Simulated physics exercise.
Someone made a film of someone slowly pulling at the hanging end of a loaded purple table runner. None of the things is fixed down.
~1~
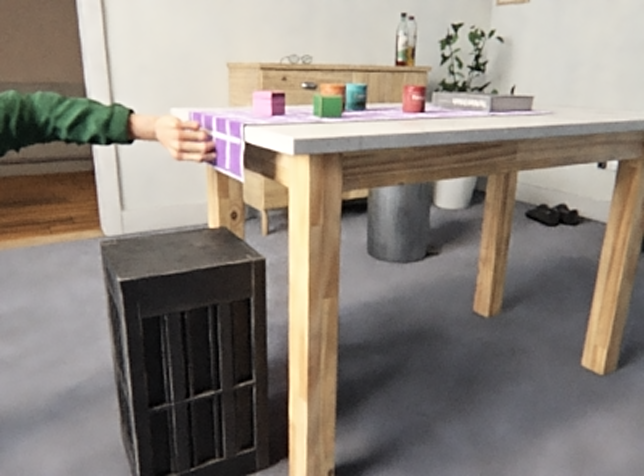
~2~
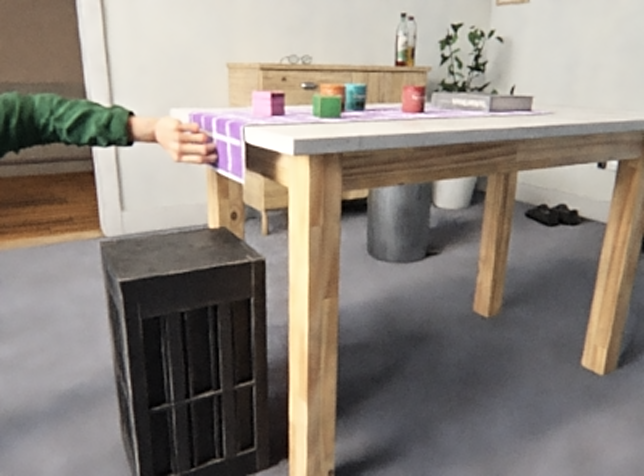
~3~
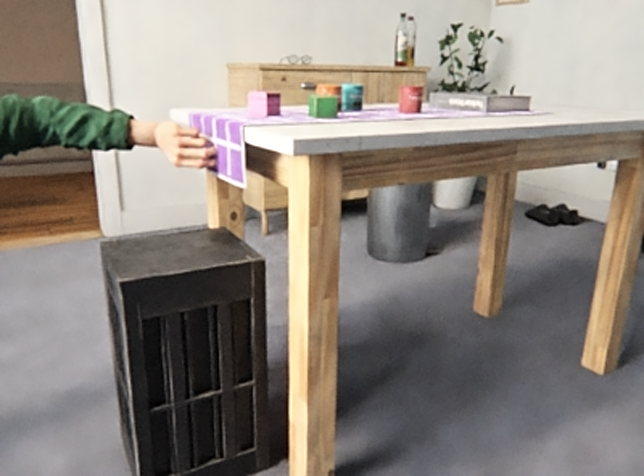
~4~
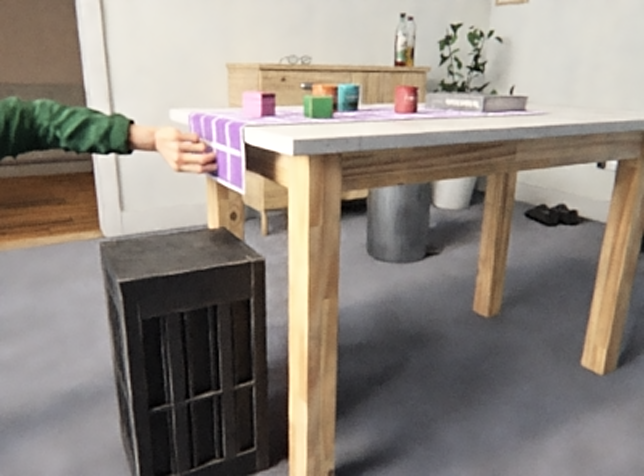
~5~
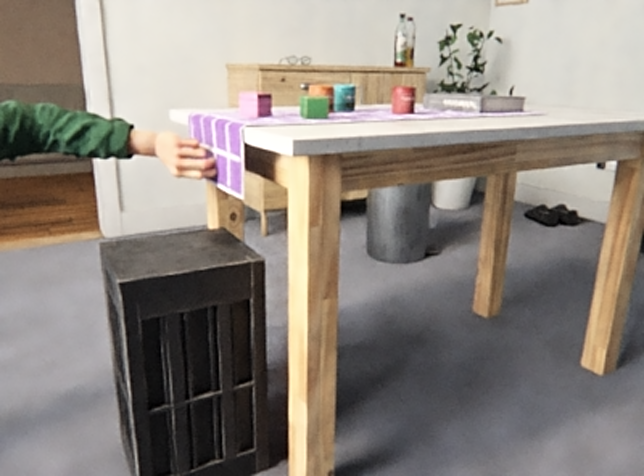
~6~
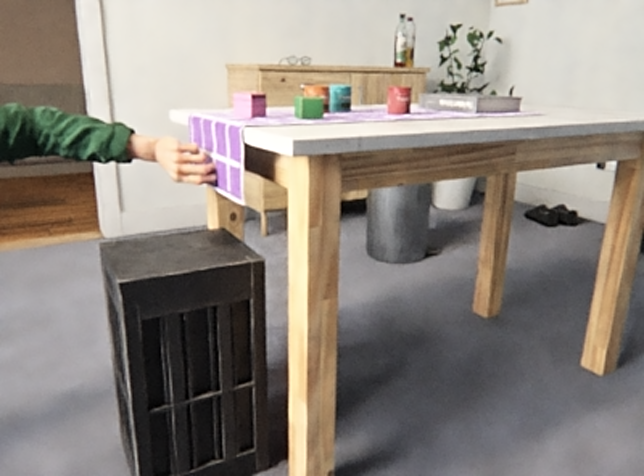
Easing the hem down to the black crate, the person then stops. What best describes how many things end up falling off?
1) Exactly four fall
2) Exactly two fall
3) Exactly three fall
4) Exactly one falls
4, exactly one falls.
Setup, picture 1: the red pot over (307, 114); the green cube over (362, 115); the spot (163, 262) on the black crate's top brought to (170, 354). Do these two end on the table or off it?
Outcome for the red pot: It is lost. Outcome for the green cube: It is lost.
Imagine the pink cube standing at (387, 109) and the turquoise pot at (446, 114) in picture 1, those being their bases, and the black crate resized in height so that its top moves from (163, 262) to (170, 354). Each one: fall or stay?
The pink cube stays put; the turquoise pot stays put.
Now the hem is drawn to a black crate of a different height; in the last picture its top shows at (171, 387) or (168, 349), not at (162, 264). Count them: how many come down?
That would make 4 and 3.
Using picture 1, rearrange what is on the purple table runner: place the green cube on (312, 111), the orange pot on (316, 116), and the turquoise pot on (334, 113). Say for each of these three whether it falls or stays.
Green cube - stays aboard. Orange pot - stays aboard. Turquoise pot - stays aboard.
Soon after, hem near (215, 221); all still up.
Then, hem on the crate; pink cube gone.
At rest, hem on the crate; pink cube gone. The table loses one.
